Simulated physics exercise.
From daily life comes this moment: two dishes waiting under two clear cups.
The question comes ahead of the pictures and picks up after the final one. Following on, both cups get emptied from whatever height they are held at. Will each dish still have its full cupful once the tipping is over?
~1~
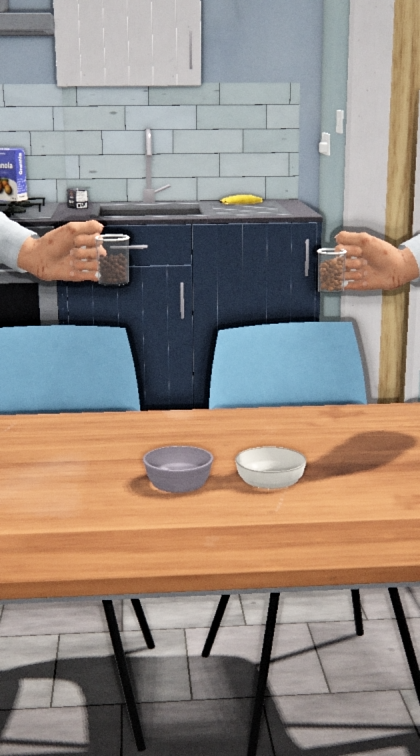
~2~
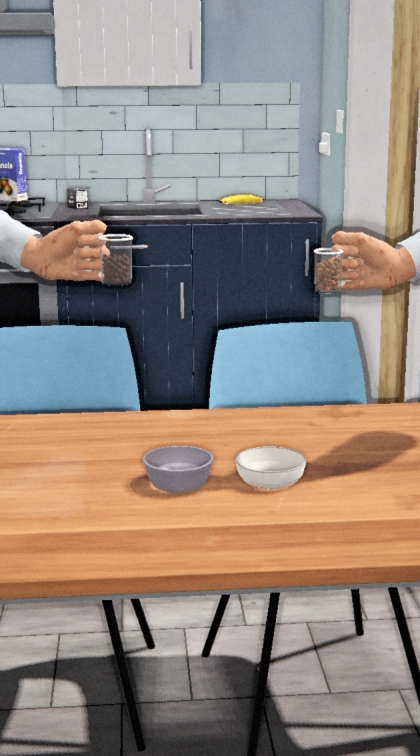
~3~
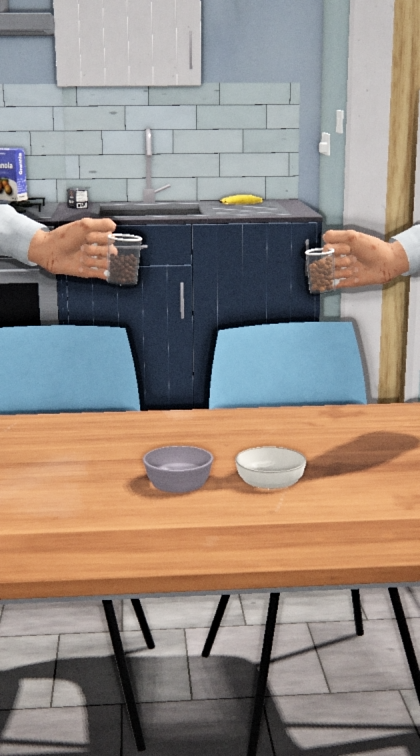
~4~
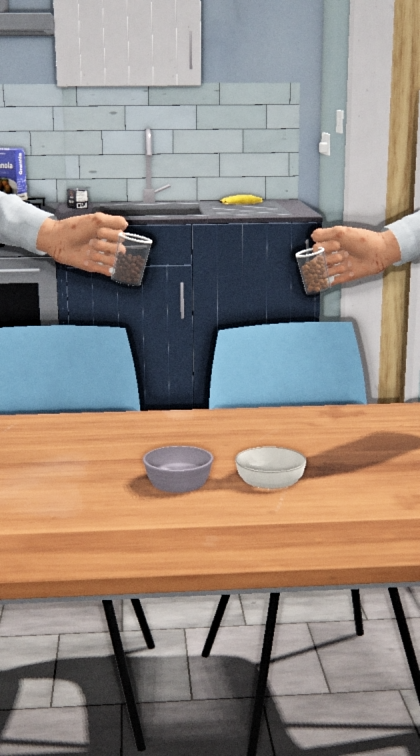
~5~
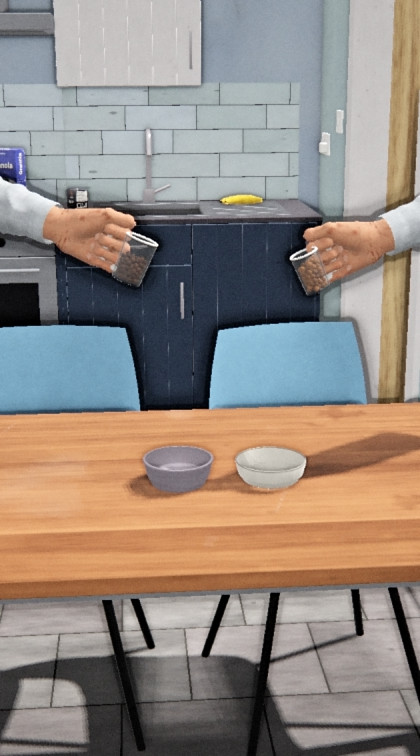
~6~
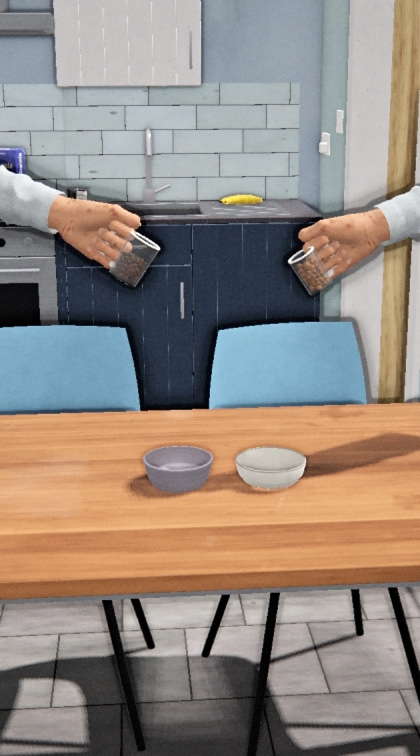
Left dish: No. Right dish: No.
Then, 0.50 s past the last view, left, all still in the cup; right, all still in the cup.
Then, 0.94 s past the last view, left, nearly all still in the cup, a small part in the air; right, most still in the cup, a small part in the air.
Then, 1.31 s past the last view, left, about half in the dish, a stray few outside the dish, about half in the air; right, about half in the dish, a stray few outside the dish, about half in the air.
Finally, left, most in the dish, a small part outside the dish; right, most in the dish, a small part outside the dish.
